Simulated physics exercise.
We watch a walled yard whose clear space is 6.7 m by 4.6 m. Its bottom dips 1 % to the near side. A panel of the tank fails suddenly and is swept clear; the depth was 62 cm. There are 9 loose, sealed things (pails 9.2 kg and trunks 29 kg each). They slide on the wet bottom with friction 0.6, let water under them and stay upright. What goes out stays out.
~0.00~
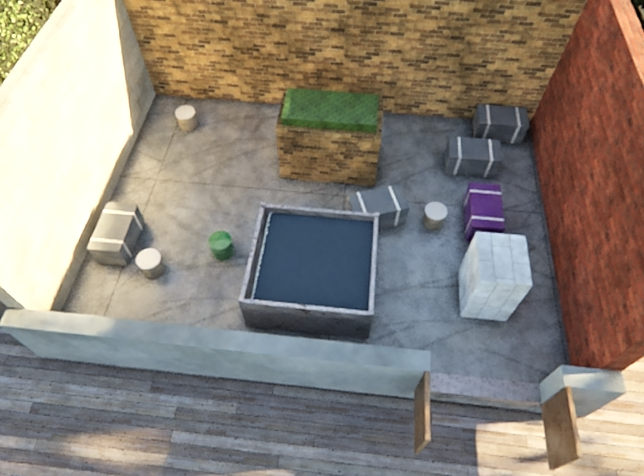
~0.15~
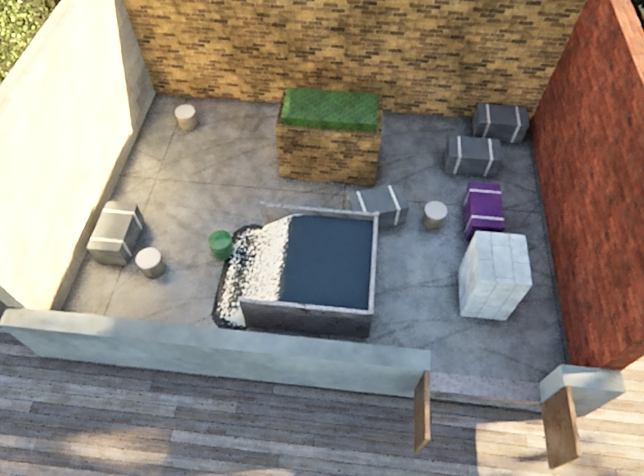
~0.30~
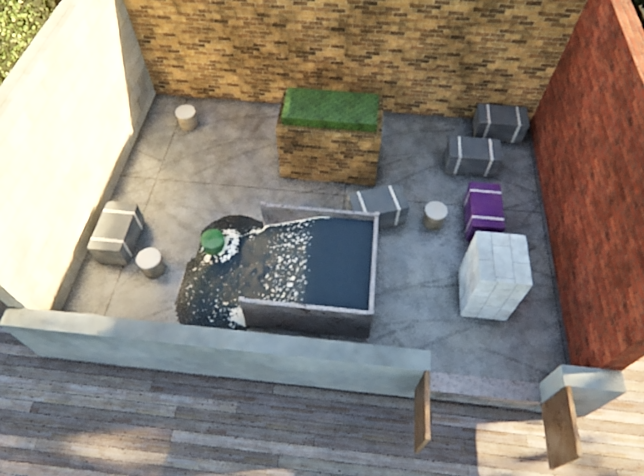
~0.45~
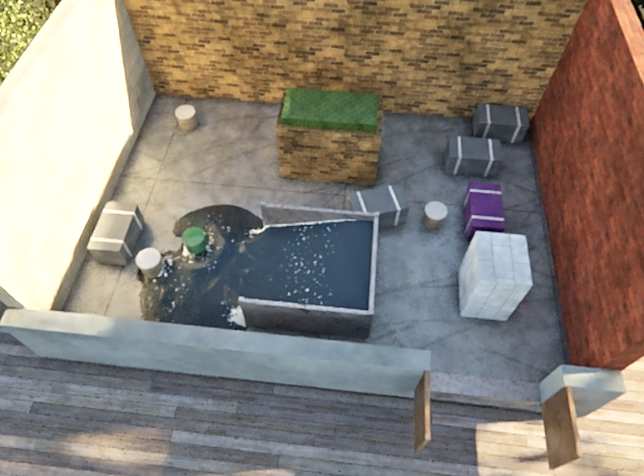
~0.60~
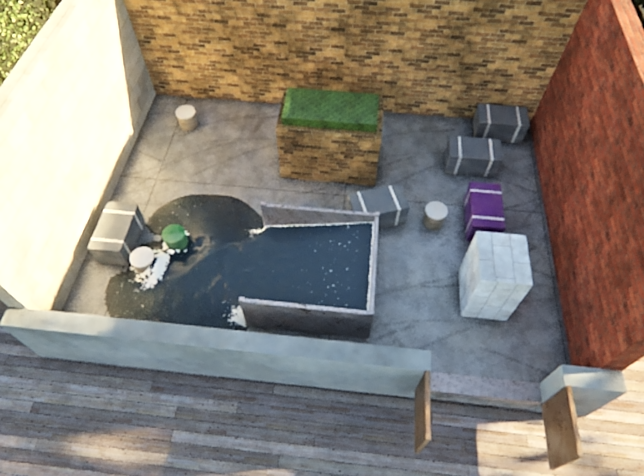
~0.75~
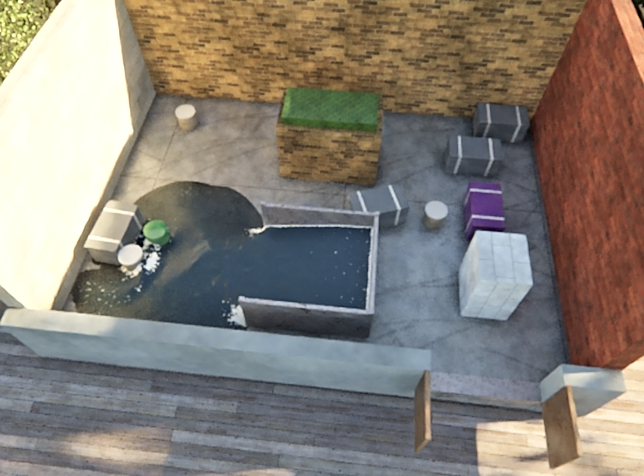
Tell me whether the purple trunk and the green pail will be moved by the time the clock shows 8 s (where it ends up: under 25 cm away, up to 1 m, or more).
Purple trunk holds its place, green pail gets carried off.
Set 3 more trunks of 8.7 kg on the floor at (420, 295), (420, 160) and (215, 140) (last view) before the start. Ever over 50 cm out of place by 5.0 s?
In that order: Less, under, more.
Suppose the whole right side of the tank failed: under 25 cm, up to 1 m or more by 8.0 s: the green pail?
Then the green pail barely shifts.
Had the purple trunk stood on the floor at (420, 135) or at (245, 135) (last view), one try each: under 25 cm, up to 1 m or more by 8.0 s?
In that order: It slides a little; it travels far.
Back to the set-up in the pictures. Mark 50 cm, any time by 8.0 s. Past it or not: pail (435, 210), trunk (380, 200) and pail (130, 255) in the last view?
In that order: Less, less, more.
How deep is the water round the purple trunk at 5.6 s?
About 0 cm.
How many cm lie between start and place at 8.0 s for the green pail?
About 350 cm.
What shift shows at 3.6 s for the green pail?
About 300 cm.
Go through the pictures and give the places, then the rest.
The purple trunk at (487, 205), on the bottom; the green pail at (220, 240), on the bottom; 2.0 m2 under water; 0 of 9 have shifted, in the first frame.
The purple trunk at (487, 204), on the bottom; the green pail at (220, 239) rests on the ground; 2.8 m2 under water; 0 of 9 have shifted, in the second frame.
The purple trunk at (487, 204) rests on the ground; the green pail at (212, 239), on the bottom, 11 cm from its start; water covers 3.7 m2; 1 of 9 have shifted, in the third frame.
The purple trunk at (487, 204), on the bottom; the green pail at (193, 236) rests on the ground, 38 cm from its start; water covers 4.7 m2; 1 of 9 have shifted, in the fourth frame.
The purple trunk at (487, 204) rests on the ground; the green pail at (173, 233) rests on the ground, 68 cm from its start; 5.9 m2 under water; 2 of 9 have shifted, in the fifth frame.
The purple trunk at (487, 204) rests on the ground; the green pail at (155, 229), on the bottom, 95 cm from its start; water covers 7.0 m2; 2 of 9 have shifted, in the sixth frame.
After 1.6 s the purple trunk is near (487, 204), 0.0 m from its start, aground; the green pail is near (138, 185), 1.6 m from its start, afloat; 0 of 9 are out; 2 afloat.
After 3.6 s the purple trunk is near (487, 204), 0.0 m from its start, aground; the green pail is near (226, 91), 3.0 m from its start, afloat; 0 of 9 are out; 3 afloat.
After 5.6 s the purple trunk is near (487, 204), 0.0 m from its start, aground; the green pail is near (371, 114), 3.3 m from its start, aground; 0 of 9 are out; 1 afloat.
After 8.0 s the purple trunk is near (487, 204), 0.0 m from its start, aground; the green pail is near (382, 114), 3.5 m from its start, aground; 0 of 9 are out; 0 afloat.
